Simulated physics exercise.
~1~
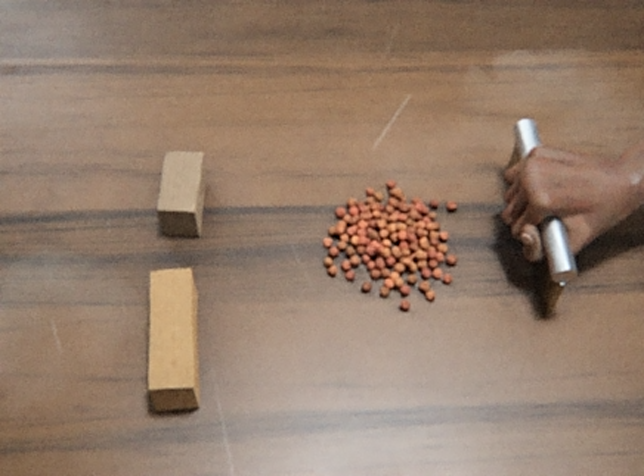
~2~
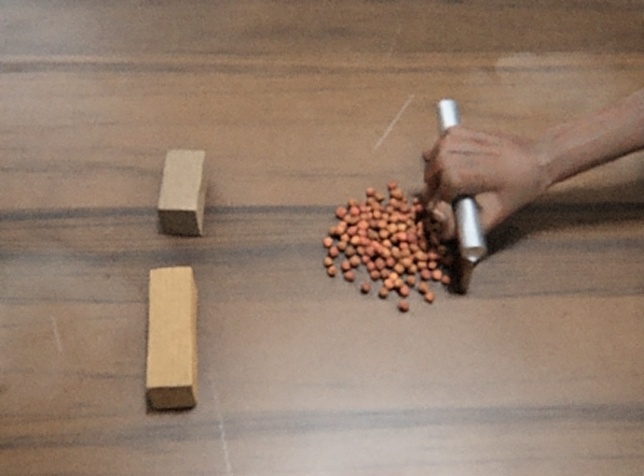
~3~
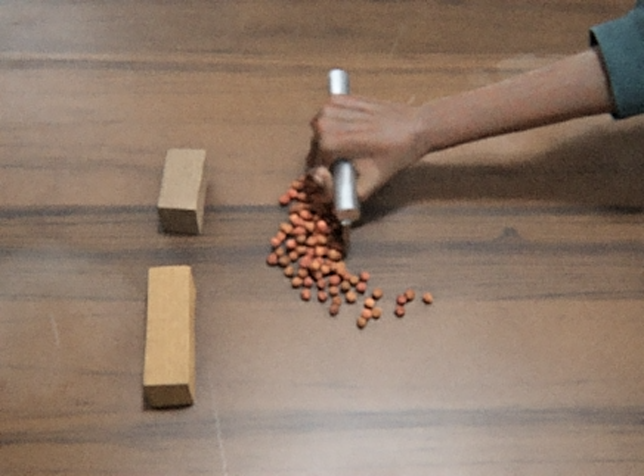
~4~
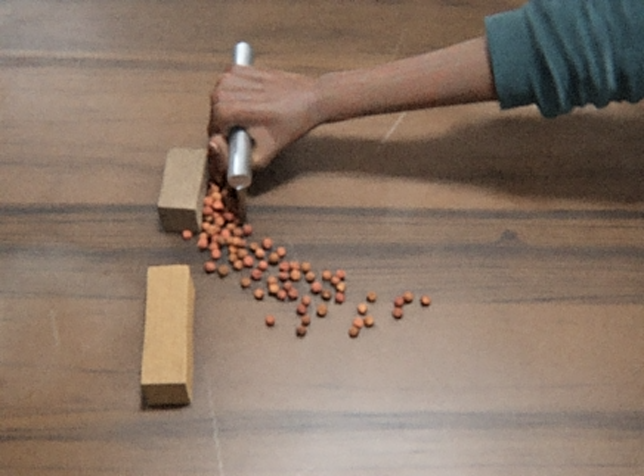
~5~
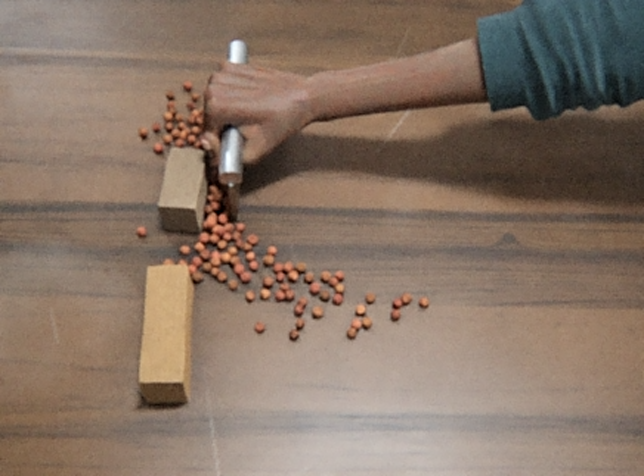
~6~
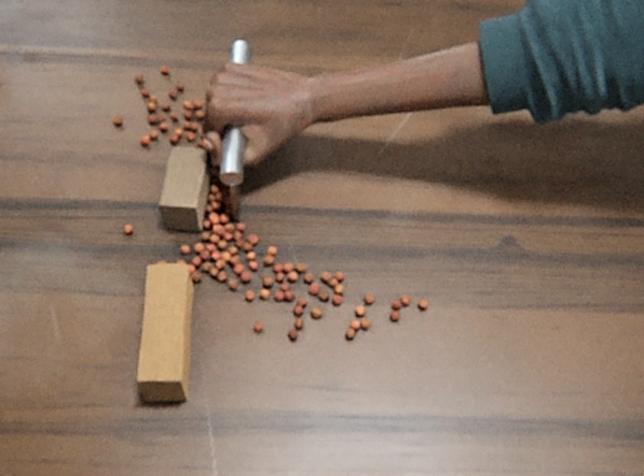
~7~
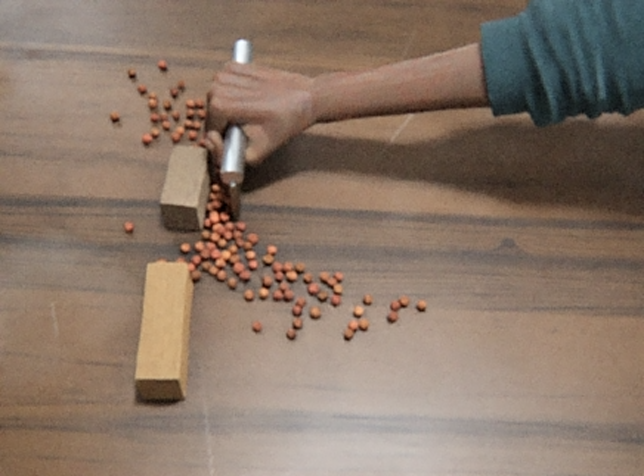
We see a hand push a metal scraper leftward through reddish-brown pellets toward two blocks on a wooden surface, stopping beside the far block. Some pellets spill around that block's far side, while most remain before the blocks in a trailing spread and very few enter the gap.
